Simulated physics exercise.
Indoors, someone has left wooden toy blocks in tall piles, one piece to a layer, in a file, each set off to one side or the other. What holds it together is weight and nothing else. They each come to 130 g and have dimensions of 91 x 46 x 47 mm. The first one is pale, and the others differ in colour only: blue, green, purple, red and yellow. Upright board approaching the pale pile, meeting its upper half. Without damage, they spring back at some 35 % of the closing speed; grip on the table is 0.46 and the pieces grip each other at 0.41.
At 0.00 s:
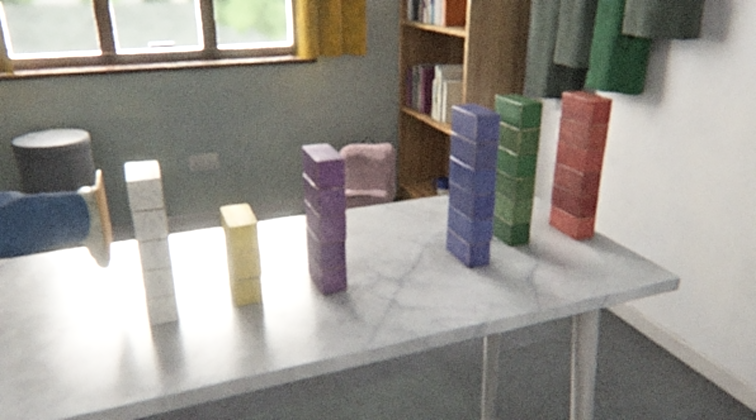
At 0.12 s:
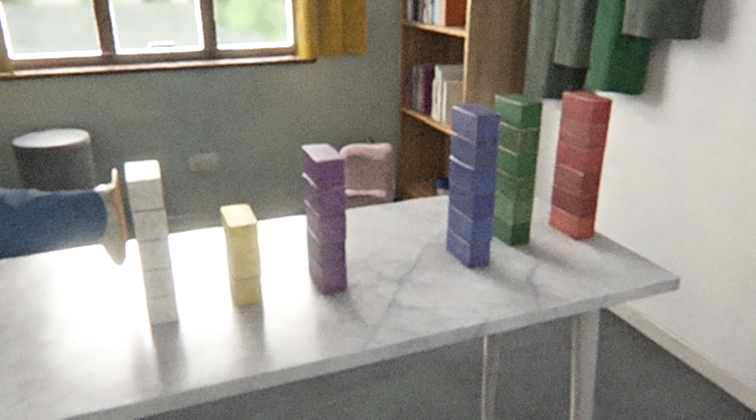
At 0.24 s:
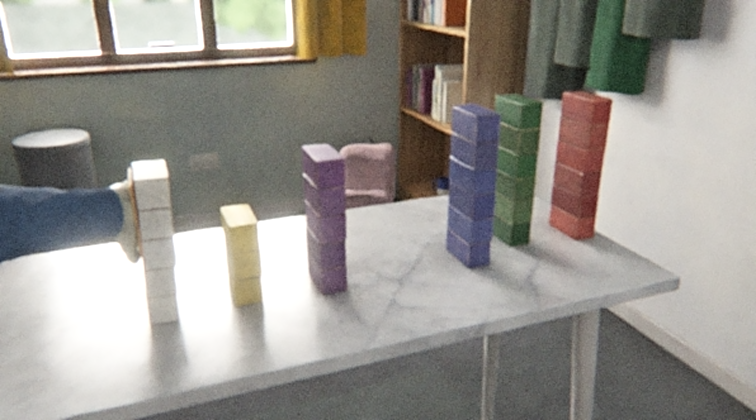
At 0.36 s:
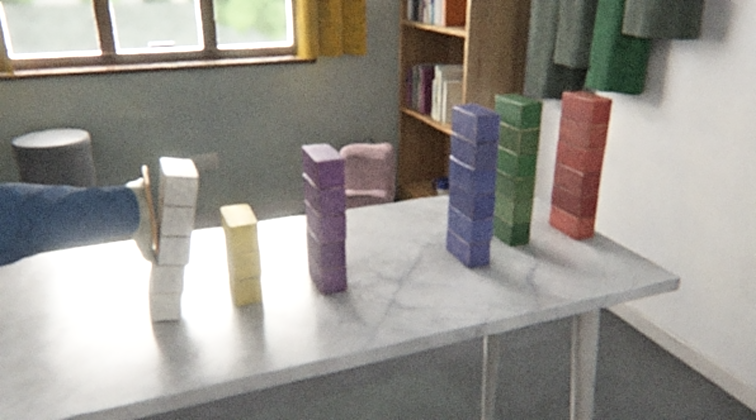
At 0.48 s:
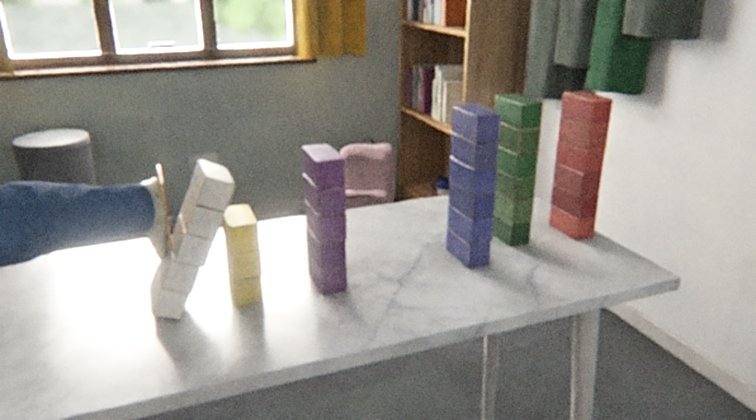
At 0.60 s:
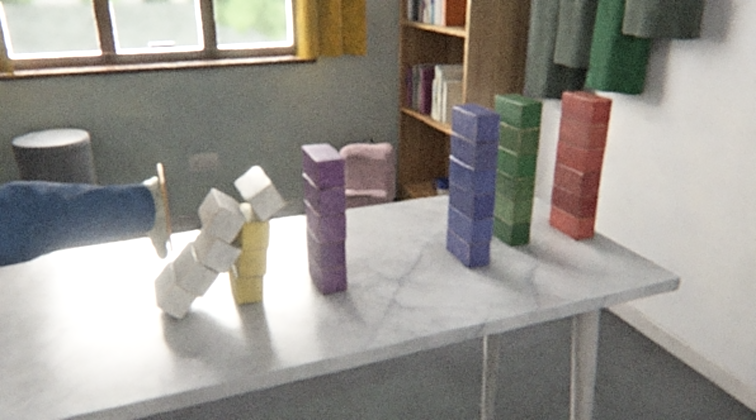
At first, an arm in a blue sleeve moves an upright board in from the left toward a pale stack of blocks, one of six coloured stacks on a table. The board pushes the stack's upper half, tilting it rightward. Then the board halts as the pale blocks separate and lean against the yellow stack.
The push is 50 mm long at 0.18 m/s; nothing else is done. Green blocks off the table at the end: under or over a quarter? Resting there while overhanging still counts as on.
Under.
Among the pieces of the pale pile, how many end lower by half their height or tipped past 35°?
The number you get is 5.
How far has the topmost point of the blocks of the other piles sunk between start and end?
Drop: Around 0 cm.
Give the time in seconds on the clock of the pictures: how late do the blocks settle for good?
Around 3.0 s.
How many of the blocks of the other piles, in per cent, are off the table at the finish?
Near enough 0 per cent of them, I reckon.
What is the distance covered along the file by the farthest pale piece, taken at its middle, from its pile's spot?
About 44 cm along.
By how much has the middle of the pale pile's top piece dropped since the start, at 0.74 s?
The top piece is some 6 centimetres lower than at the start.
After 0.74 s, 5 of the pale pile down; none of the 6 green blocks off the table (0 of 26 in all colours); top green block unmoved; top yellow block leaning 28°.
After 0.96 s, 5 of the pale pile down; none of the 6 green blocks off the table (0 of 26 in all colours); top green block unmoved; top yellow block leaning 44°, 45 mm lower.
After 1.54 s, 5 of the pale pile down; none of the 6 green blocks off the table (0 of 26 in all colours); top green block unmoved; top yellow block leaning 58°, 57 mm lower.
After 1.94 s, 5 of the pale pile down; none of the 6 green blocks off the table (0 of 26 in all colours); top green block unmoved; top blue block upside down.
At rest (3.2 s), 5 of the pale pile down; none of the 6 green blocks off the table (0 of 26 in all colours); top green block unmoved; top yellow block leaning 52°, 7 cm lower. That is 0 per cent. As the last picture would show them, middles, top green block near (518, 112), top yellow block near (320, 253).
